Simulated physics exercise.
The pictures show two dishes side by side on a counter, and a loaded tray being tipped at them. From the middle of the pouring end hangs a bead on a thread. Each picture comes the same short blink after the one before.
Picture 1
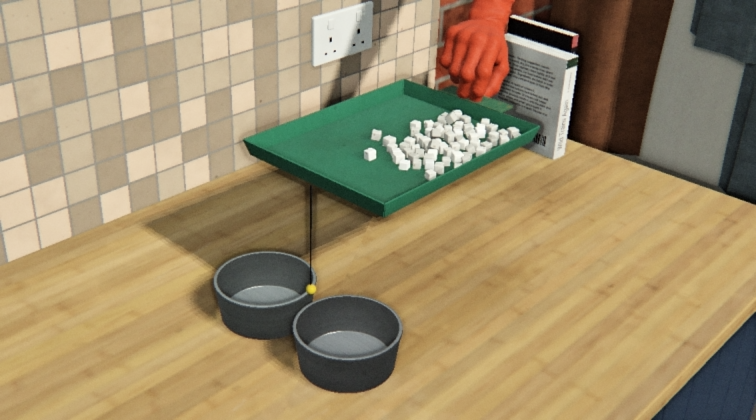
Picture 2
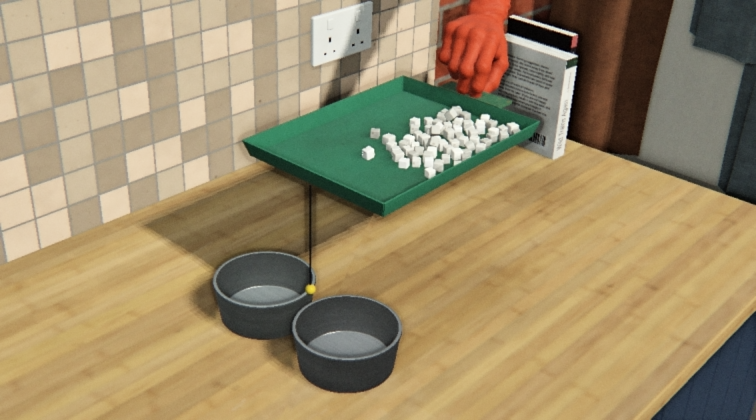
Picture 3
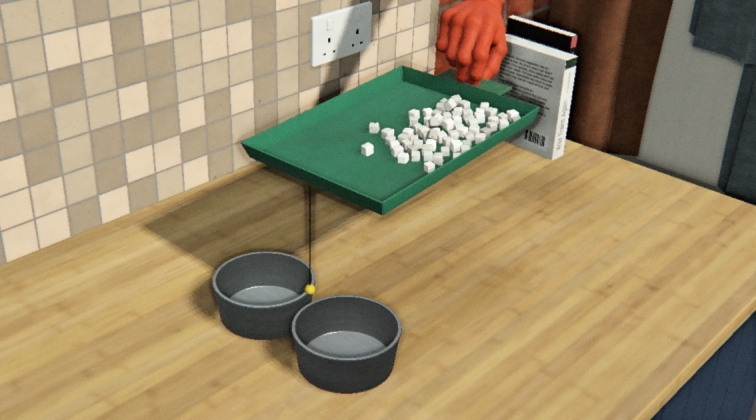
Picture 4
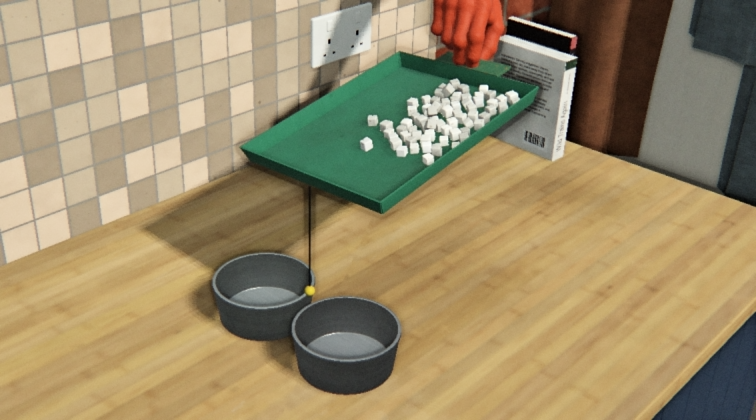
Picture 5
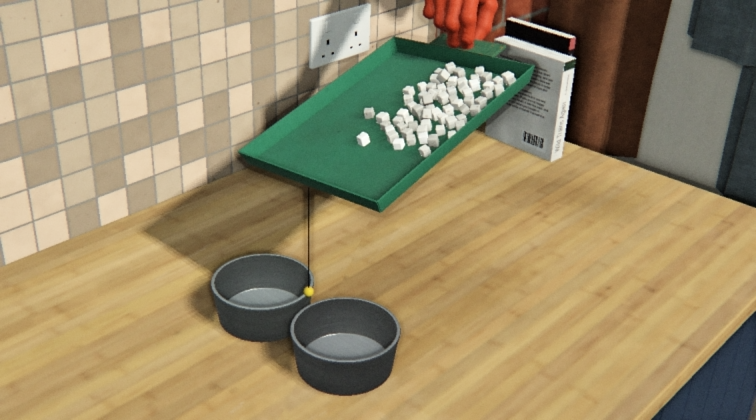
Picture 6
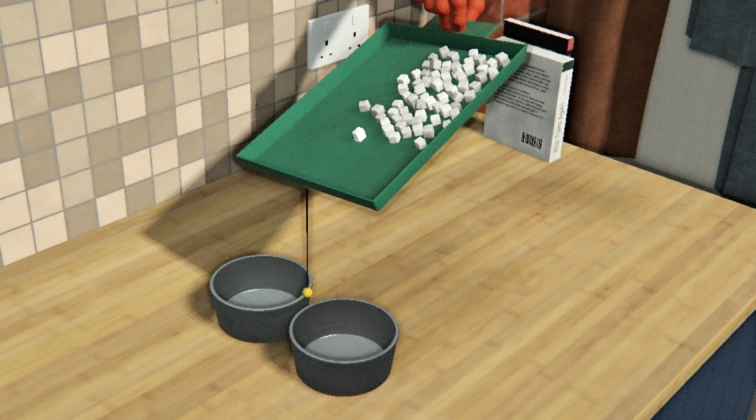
Green tray of white cubes slowly tilting as a red-gloved hand raises its far end above two dark dishes on a wooden counter.
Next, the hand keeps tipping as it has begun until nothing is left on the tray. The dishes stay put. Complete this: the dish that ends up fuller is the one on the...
Left.
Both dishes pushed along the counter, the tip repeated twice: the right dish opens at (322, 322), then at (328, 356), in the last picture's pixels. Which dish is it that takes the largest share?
First try: The leftmost dish; second try: The leftmost dish.
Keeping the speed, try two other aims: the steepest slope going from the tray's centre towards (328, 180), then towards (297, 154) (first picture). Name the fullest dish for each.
First: The dish at right. Second: The dish at left.
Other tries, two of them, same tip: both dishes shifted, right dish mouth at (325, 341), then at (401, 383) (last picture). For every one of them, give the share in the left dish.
The first try gives 70 per cent, the second 10 per cent.
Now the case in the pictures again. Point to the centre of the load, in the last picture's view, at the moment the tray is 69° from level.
Somewhere about pixel (266, 176).
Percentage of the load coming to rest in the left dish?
Close to 40 in every hundred pieces.
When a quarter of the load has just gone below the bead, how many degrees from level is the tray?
It has tipped about 80 degrees.
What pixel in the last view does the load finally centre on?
Once it all stops, the middle lies near (225, 323).
Soon after the last picture, tray tipped steeply; about two thirds on the tray; about a third in the air.
A little later, tray tipped past a quarter turn; about a third in the left dish; about half outside both; a small part in the air.
Later still, tray tipped past a quarter turn; about half in the left dish; about half outside both.
At rest, tray tipped past a quarter turn; none in the right dish; about half in the left dish; about half outside both.
